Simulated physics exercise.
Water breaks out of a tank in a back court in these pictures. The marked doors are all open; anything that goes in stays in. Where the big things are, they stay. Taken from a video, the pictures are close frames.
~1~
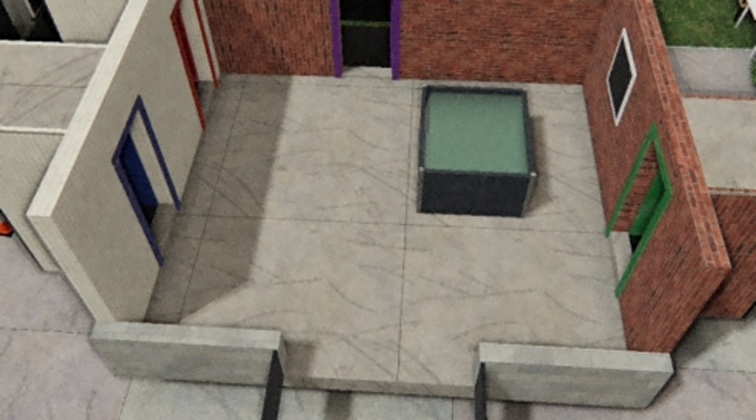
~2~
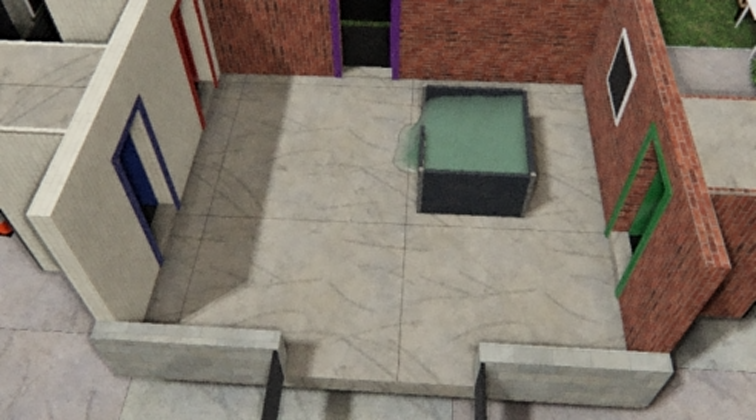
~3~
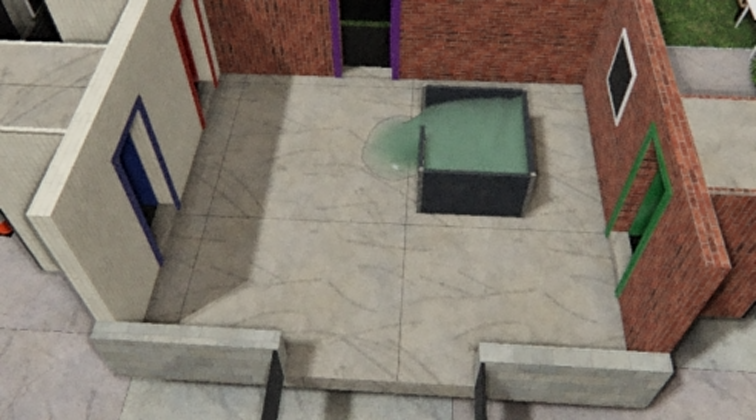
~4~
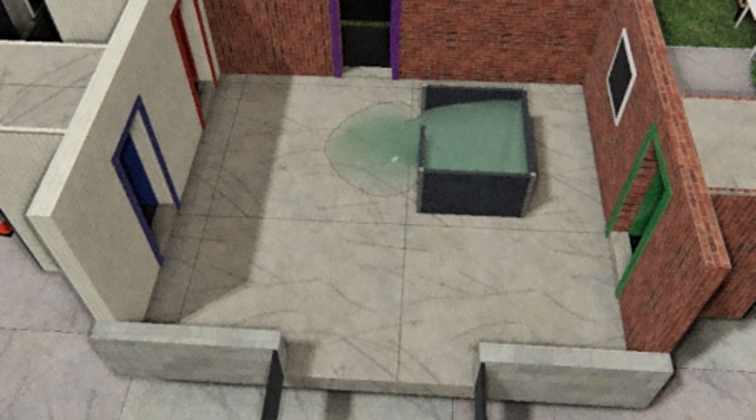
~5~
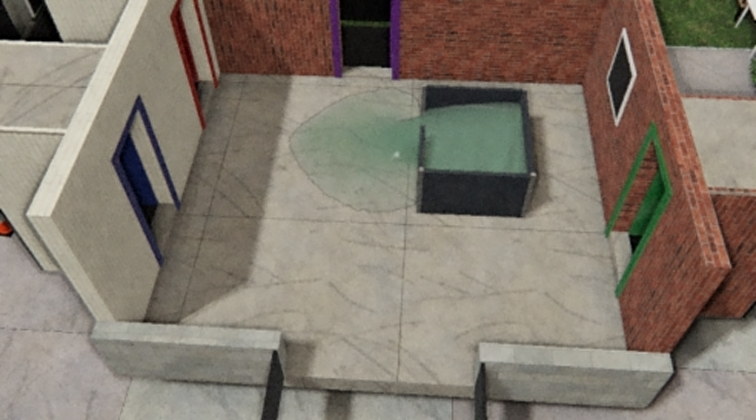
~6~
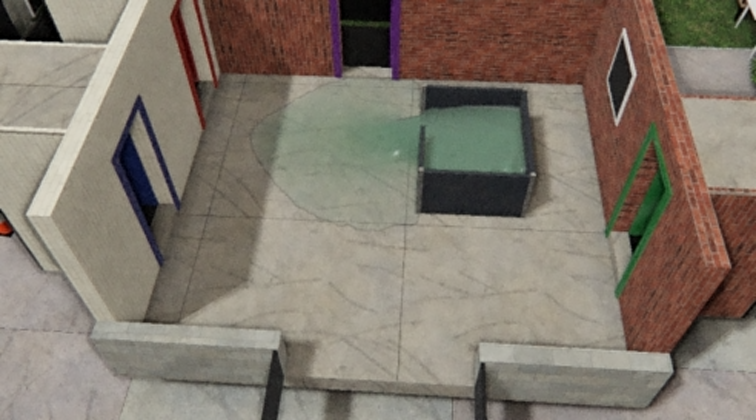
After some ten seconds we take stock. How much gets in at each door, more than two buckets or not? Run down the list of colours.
The blue door will most likely keep inside the limit, the purple door will most likely go past the limit, the green door will most likely keep inside the limit, the red door will most likely go past the limit.
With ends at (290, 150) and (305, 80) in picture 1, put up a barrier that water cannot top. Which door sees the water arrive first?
First comes the purple door.
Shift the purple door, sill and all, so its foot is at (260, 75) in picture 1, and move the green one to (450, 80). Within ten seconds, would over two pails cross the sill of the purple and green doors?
After that, the purple door tops the limit and the green door stays within the limit.
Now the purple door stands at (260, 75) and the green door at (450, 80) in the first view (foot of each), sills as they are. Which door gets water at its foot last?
I say the door marked green.
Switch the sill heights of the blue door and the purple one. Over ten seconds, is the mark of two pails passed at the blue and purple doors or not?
Result - blue ends up above, purple ends up below.
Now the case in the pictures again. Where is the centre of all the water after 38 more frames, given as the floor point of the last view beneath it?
Near pixel (304, 199).
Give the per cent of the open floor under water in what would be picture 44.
Estimate: Some 65 in a hundred.
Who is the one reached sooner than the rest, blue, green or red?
Answer: The one in red.
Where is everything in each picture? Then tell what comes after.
In the first frame, still water in the water tank at (475, 132).
In the second frame, the front is at (408, 128), out from the gap at (424, 135).
In the third frame, water pours out at (423, 137) and has run to (369, 159).
In the fourth frame, the front is at (330, 144), out from the gap at (423, 138).
In the fifth frame, the front is at (299, 132), out from the gap at (423, 137).
In the sixth frame, the front is at (256, 133), out from the gap at (423, 137).
A moment on, water covers 35 % of the floor; the blue door not reached, the purple door under two buckets in, the green door not reached, the red door under two buckets in.
Next, water covers 40 % of the floor; the blue door wet at the sill, nothing in, the purple door over two buckets in, the green door not reached, the red door over two buckets in.
Then, water covers 40 % of the floor; the blue door wet at the sill, nothing in, the purple door over two buckets in, the green door not reached, the red door far over two buckets in.
Later, water covers 65 % of the floor; the blue door wet at the sill, nothing in, the purple door far over two buckets in, the green door not reached, the red door far over two buckets in.
In the end, water covers 95 % of the floor; the blue door wet at the sill, nothing in, the purple door far over two buckets in, the green door wet at the sill, nothing in, the red door far over two buckets in.
